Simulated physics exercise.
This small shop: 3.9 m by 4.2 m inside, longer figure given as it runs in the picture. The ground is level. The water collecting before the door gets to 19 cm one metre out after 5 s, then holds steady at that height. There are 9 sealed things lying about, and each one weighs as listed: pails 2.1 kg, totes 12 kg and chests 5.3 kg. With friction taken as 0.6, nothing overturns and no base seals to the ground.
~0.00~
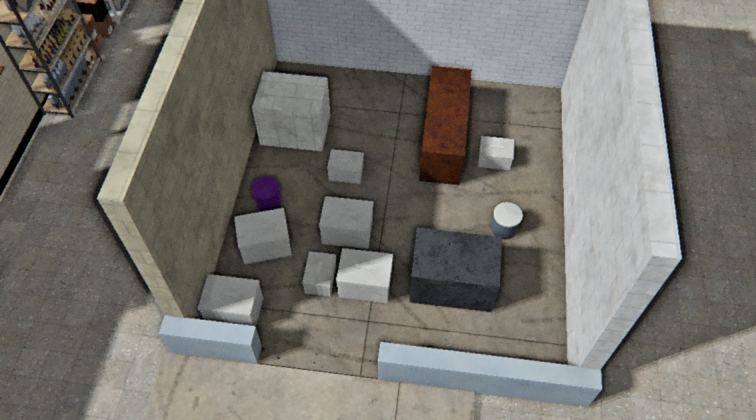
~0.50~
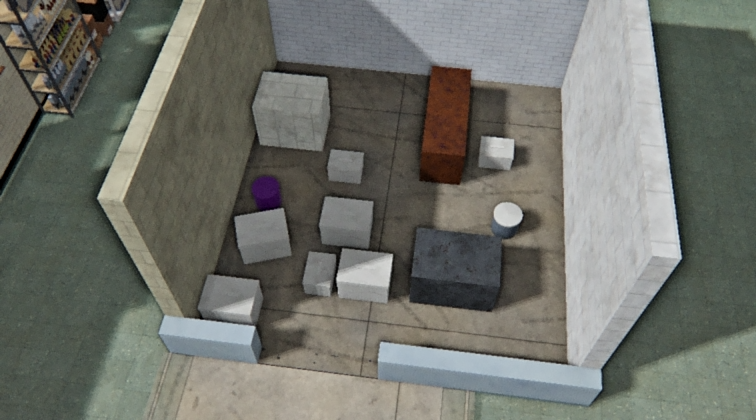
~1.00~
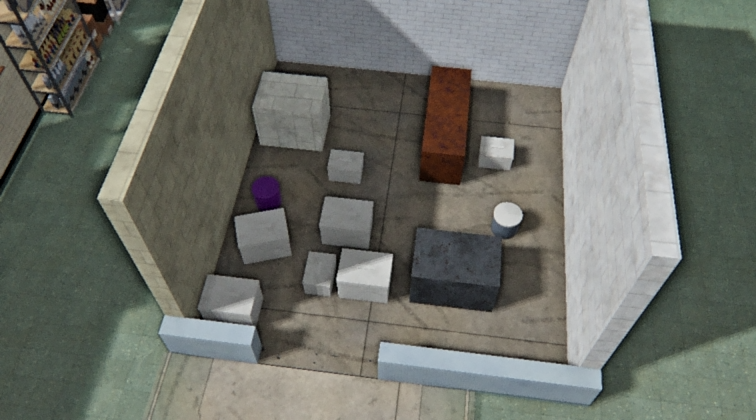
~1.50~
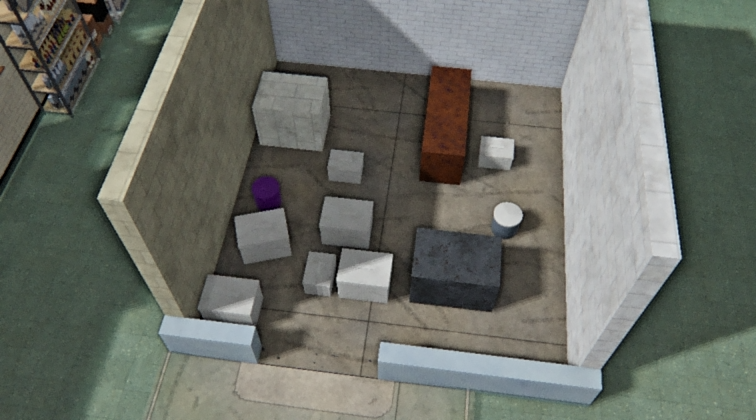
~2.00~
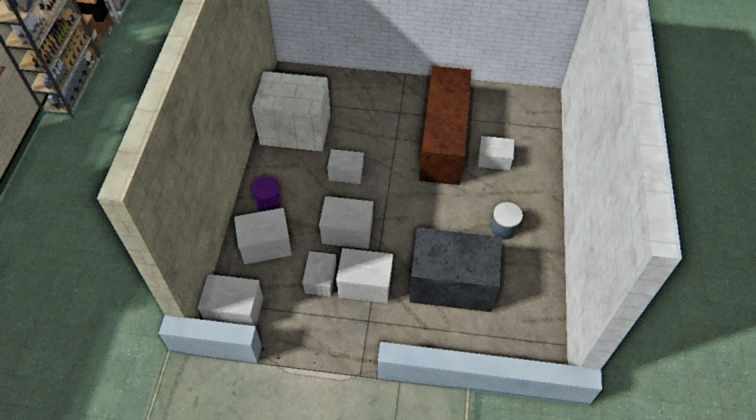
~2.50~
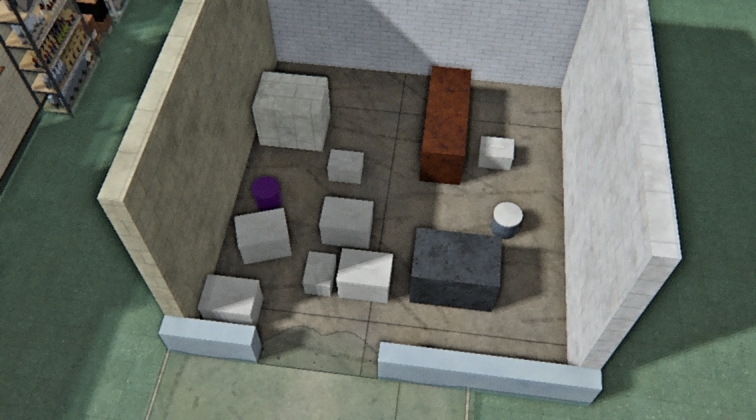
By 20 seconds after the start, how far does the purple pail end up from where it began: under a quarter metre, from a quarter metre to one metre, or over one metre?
Over one metre.
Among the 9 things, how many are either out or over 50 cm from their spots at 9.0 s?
By my reckoning, 5.
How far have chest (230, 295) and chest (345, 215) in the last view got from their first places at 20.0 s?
In turn: 140 cm, 250 cm.
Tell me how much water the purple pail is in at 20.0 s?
19 cm or so.
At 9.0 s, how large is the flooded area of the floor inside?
Close to 14 m2, I'd say.
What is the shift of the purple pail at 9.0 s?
It has shifted about 80 cm.
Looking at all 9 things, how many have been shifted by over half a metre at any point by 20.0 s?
The answer here is 9.
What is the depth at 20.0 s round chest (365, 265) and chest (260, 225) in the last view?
About 19 and 18 cm.
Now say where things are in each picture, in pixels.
The first picture shows the purple pail at (266, 187), on the bottom; water covers 0.0 m2; 0 of 9 have shifted.
The second picture shows the purple pail at (266, 187) rests on the ground; water covers 0.0 m2; 0 of 9 have shifted.
The third picture shows the purple pail at (266, 187), on the bottom; water covers 0.0 m2; 0 of 9 have shifted.
The fourth picture shows the purple pail at (266, 187) rests on the ground; 0.0 m2 under water; 0 of 9 have shifted.
The fifth picture shows the purple pail at (266, 187), on the bottom; water covers 0.0 m2; 0 of 9 have shifted.
The sixth picture shows the purple pail at (266, 187) rests on the ground; water covers 0.2 m2; 0 of 9 have shifted.
After 4.0 s the purple pail is near (266, 187), 0.0 m from its start, aground; 0 afloat.
After 9.0 s the purple pail is near (319, 143), 0.9 m from its start, afloat; 5 afloat.
After 16.0 s the purple pail is near (383, 86), 2.0 m from its start, afloat; 9 afloat.
After 20.0 s the purple pail is near (386, 77), 2.1 m from its start, afloat; 9 afloat.
